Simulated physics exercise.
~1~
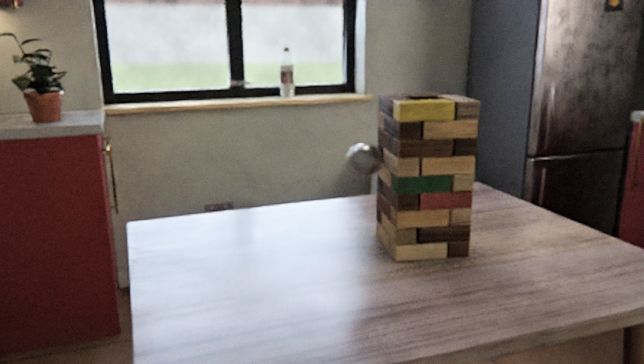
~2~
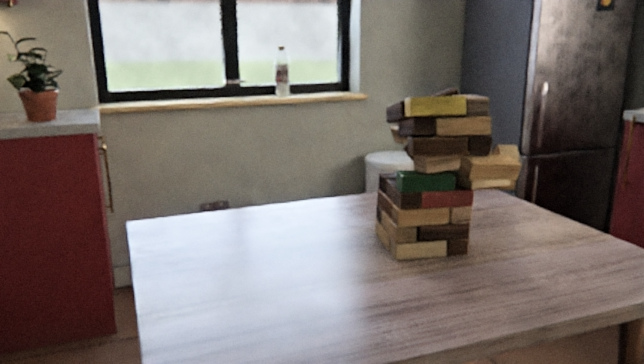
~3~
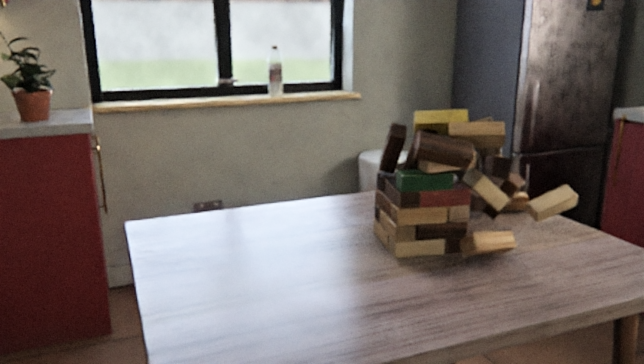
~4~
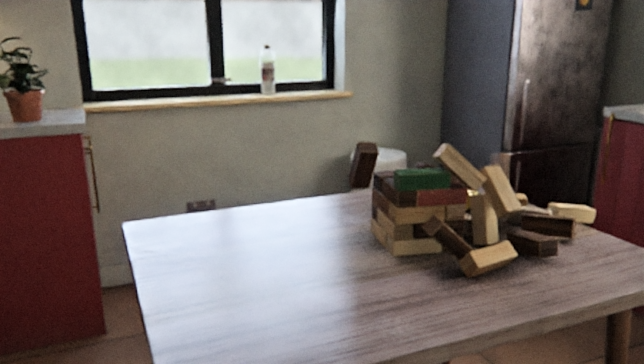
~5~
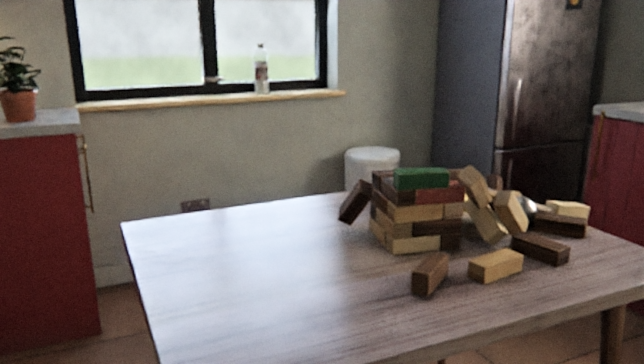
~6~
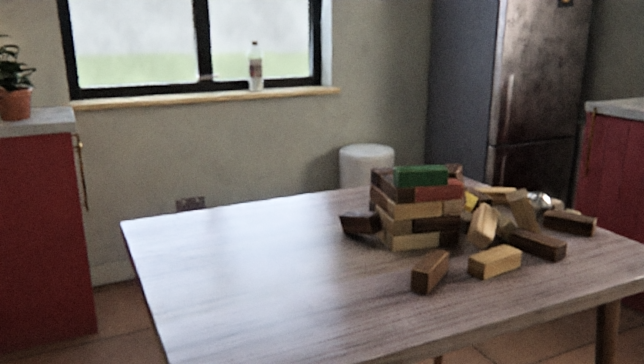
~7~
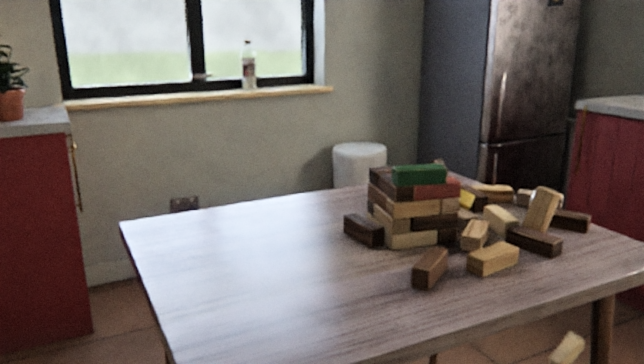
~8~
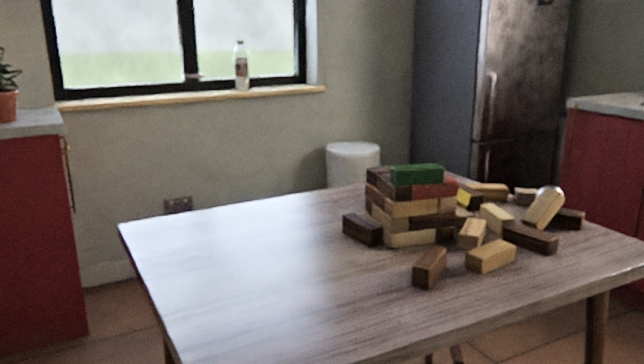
A tower of light and dark wooden blocks, with a few coloured yellow, green and red, stands on a wooden table in a kitchen, seen from slightly above. Behind it are a window with a bottle on the sill, a fridge to the right and a potted plant on a red cabinet to the left. A steel ball strikes the tower from behind its left side, pushing the middle blocks out to the right. The upper layers tip and collapse, scattering blocks across the table as the view drifts slightly. The lower layers stay standing, with the green block still on top.
